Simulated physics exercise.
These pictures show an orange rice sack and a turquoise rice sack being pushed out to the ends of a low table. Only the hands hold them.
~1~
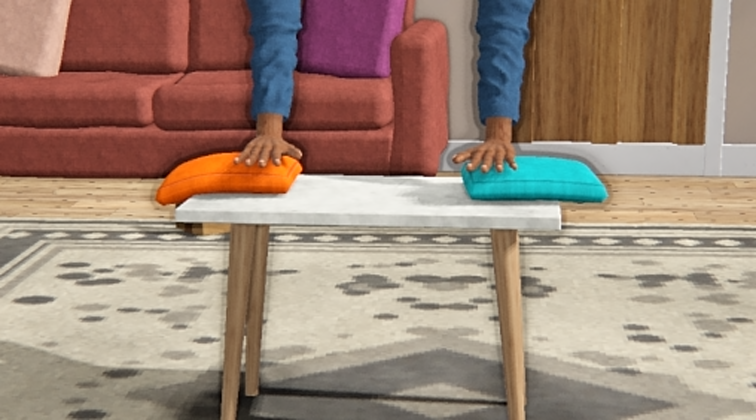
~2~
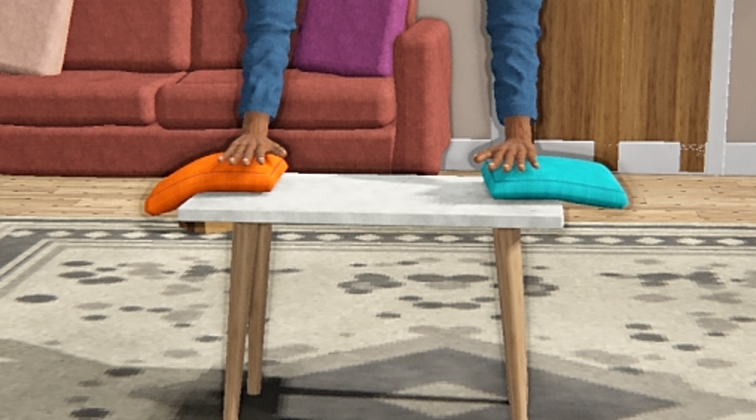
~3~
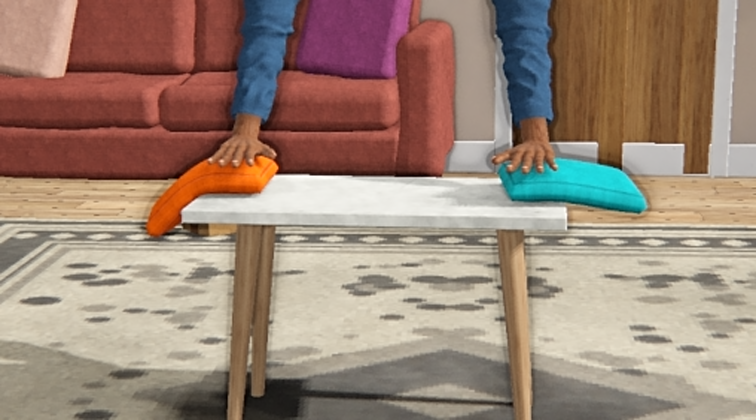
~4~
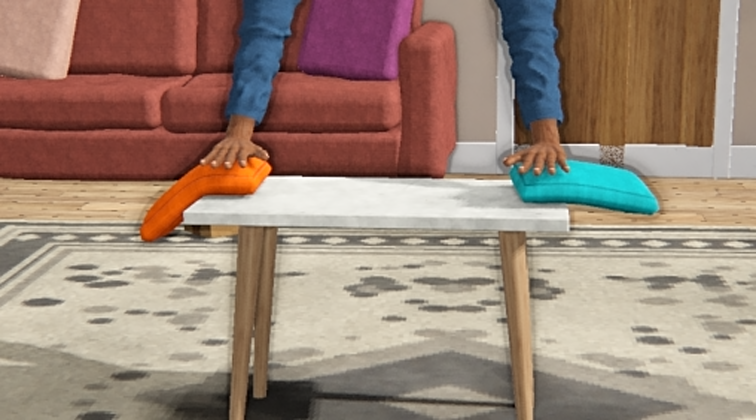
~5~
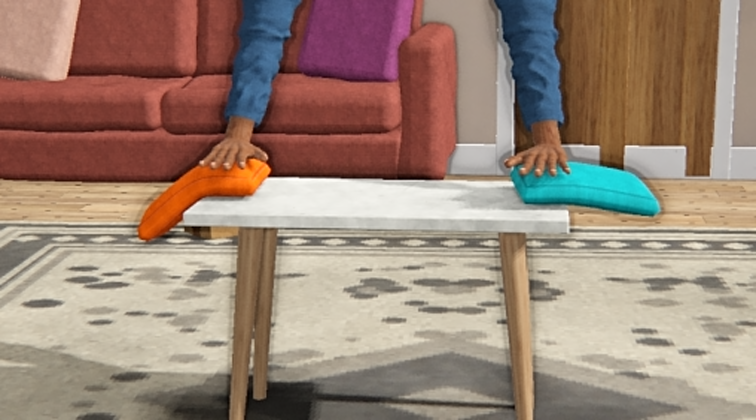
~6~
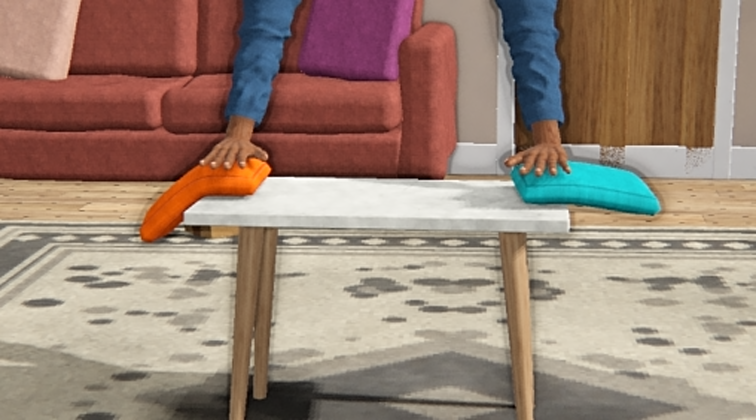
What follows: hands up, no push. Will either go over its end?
As it turns out, the orange rice sack tips over and falls; the turquoise rice sack goes down.
Then, 0.24 s after the last picture, orange rice sack tipping outwards near (190, 207); turquoise rice sack tipping outwards near (590, 209).
Then, 0.48 s after the last picture, orange rice sack on the floor near (170, 382); turquoise rice sack on the floor near (600, 390).
Then, 0.72 s after the last picture, orange rice sack on the floor near (105, 392); turquoise rice sack on the floor near (667, 409).
At rest, orange rice sack on the floor near (89, 390); turquoise rice sack on the floor near (677, 412). The orange rice sack goes down and the turquoise rice sack slumps off the end.
